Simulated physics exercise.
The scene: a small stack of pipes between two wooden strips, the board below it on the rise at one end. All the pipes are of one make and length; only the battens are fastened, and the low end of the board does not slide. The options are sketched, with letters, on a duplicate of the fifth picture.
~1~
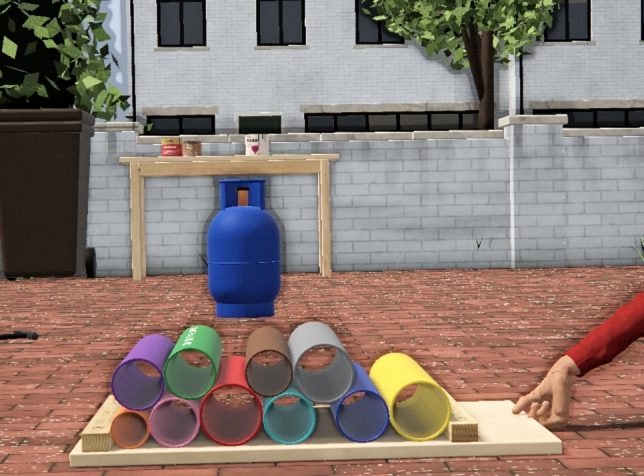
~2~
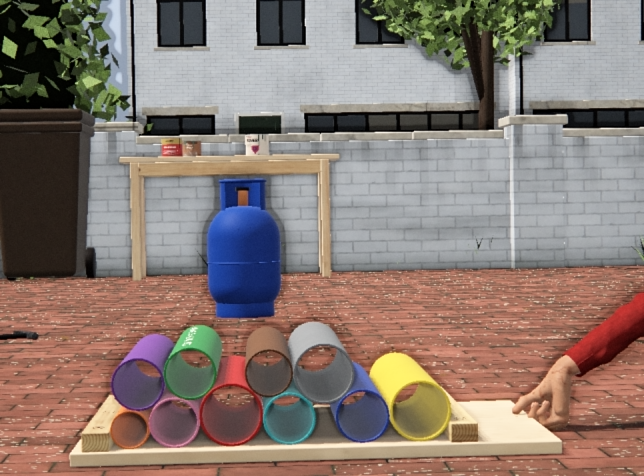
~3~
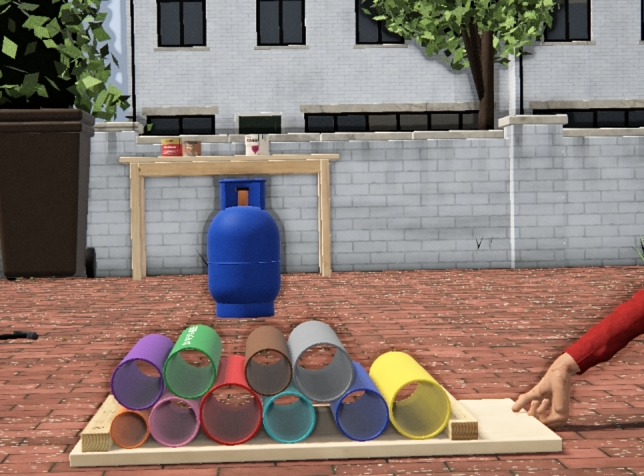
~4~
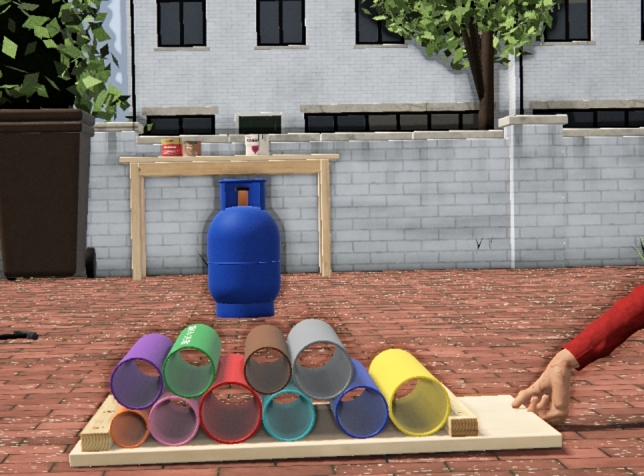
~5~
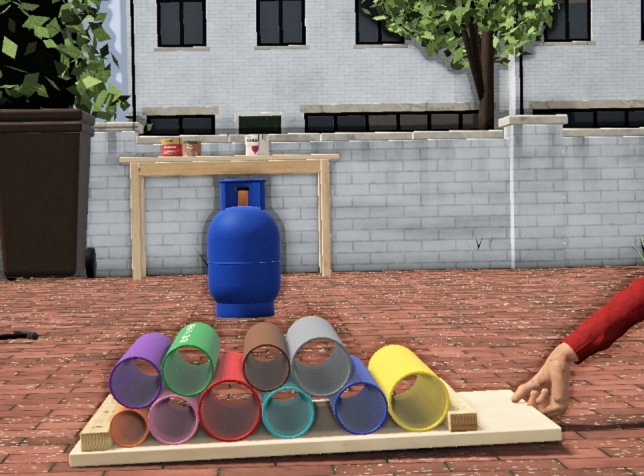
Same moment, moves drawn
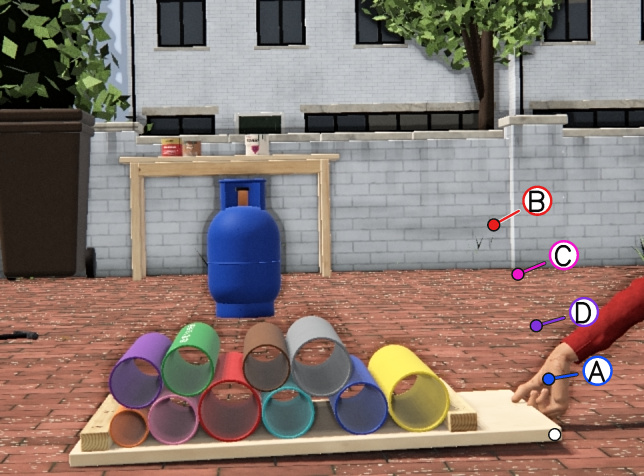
Colourful pipes stacked on a wooden board barely shifting as a hand at the right slowly lifts its end slightly.
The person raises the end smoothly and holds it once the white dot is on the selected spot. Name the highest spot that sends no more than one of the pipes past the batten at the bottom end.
It can be raised to D.
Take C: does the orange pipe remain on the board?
The orange pipe: Yes.
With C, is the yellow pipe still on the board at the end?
The yellow pipe: Yes.
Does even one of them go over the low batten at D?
At D: Yes.
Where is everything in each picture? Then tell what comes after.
In the first picture, red pipe (231, 415); turquoise pipe (289, 419); blue pipe (363, 416).
In the second picture, blue pipe (363, 416); yellow pipe (420, 410).
In the third picture, board (312, 421); blue pipe (362, 415); yellow pipe (420, 409); orange pipe (130, 429).
In the fourth picture, board (312, 419); orange pipe (129, 429); pink pipe (174, 422).
In the fifth picture, board (311, 416); orange pipe (129, 428); pink pipe (173, 420).
On the marked copy, A at (549, 379); B at (494, 225); C at (518, 274); D at (536, 326); the white dot at (555, 435).
With D. Early on, board at 12°.
Further on, board at 15°.
At the end, board at 15°, one over the low batten (purple).
As for the rest, A none over the low batten; B four over the low batten (purple, grey, green, brown); C two over the low batten (purple, green).
